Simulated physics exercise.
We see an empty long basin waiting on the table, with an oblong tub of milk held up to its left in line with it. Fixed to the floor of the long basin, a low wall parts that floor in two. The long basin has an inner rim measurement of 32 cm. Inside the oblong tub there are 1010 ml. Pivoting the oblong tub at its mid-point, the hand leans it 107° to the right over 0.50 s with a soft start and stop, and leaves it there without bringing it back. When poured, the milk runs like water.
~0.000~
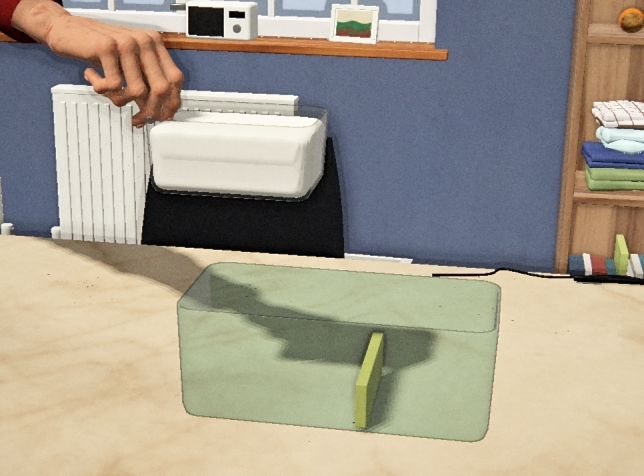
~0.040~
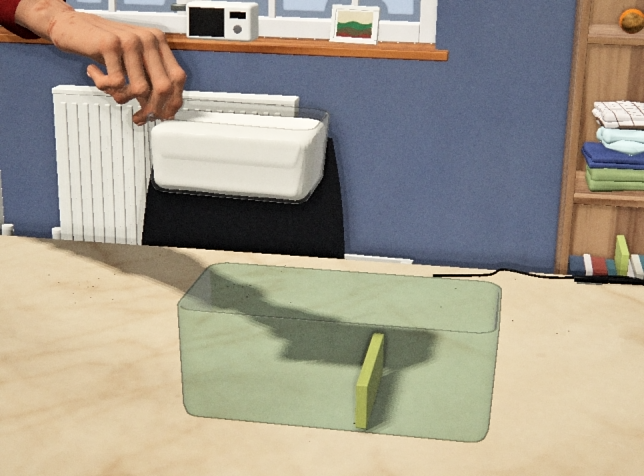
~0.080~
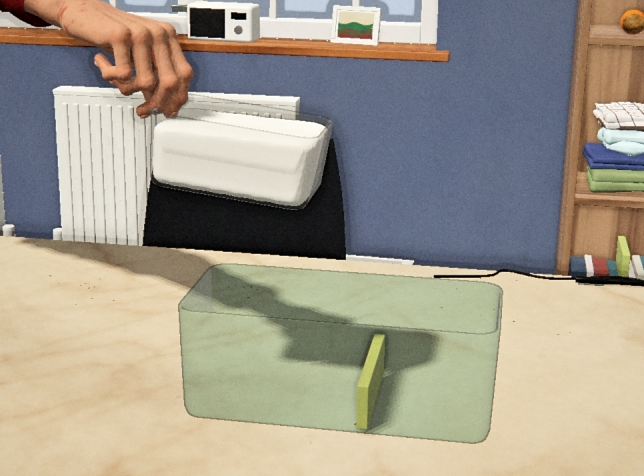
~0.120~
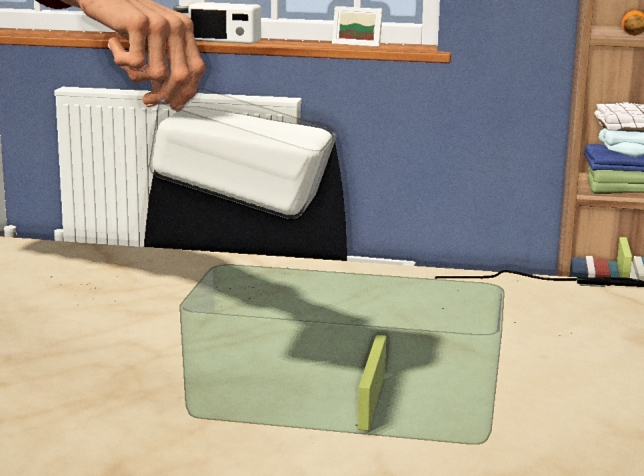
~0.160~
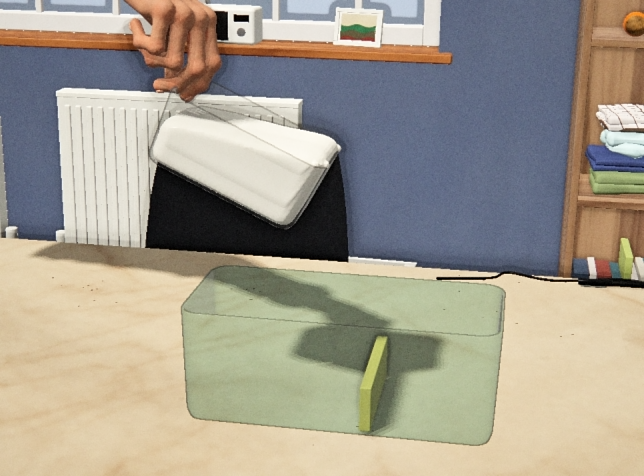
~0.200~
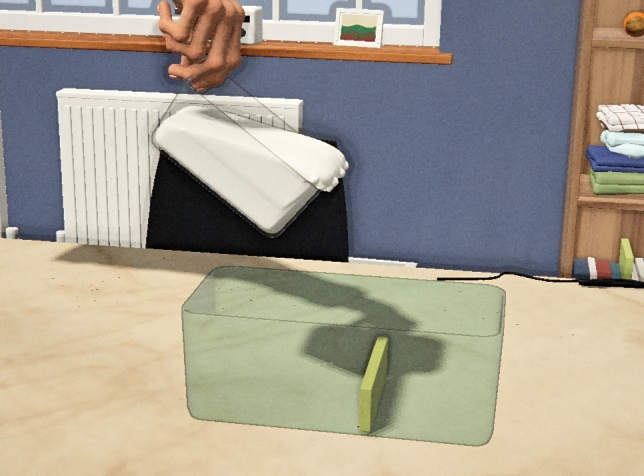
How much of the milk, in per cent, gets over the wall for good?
34 %.
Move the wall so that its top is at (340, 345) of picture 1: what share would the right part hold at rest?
In that case, some 60 percent.
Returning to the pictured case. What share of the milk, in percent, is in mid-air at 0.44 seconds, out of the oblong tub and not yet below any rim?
About 44 per cent.
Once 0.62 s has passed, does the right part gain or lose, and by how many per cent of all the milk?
There is a rise of about 5.
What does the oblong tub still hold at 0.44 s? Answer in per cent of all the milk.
I'd put it near 12 percent.
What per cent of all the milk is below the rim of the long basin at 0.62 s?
Roughly 78 percent of it.
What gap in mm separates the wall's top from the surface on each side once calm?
It's around 28 mm on the left side and around 28 mm on the right side.
By 0.44 s the tilt is 103° and 12 per cent is still to pour, 17 is left of the wall and 27 right of it.
By 0.62 s the tilt is 107° and 2 per cent is still to pour, 48 is left of the wall and 29 right of it.
By 0.80 s the tilt is 107° and 0 per cent is still to pour, 51 is left of the wall and 33 right of it.
By 1.00 s the tilt is 107° and 0 per cent is still to pour, 56 is left of the wall and 34 right of it.
At rest 56 per cent lies left of the wall, 34 right of it and 10 outside.
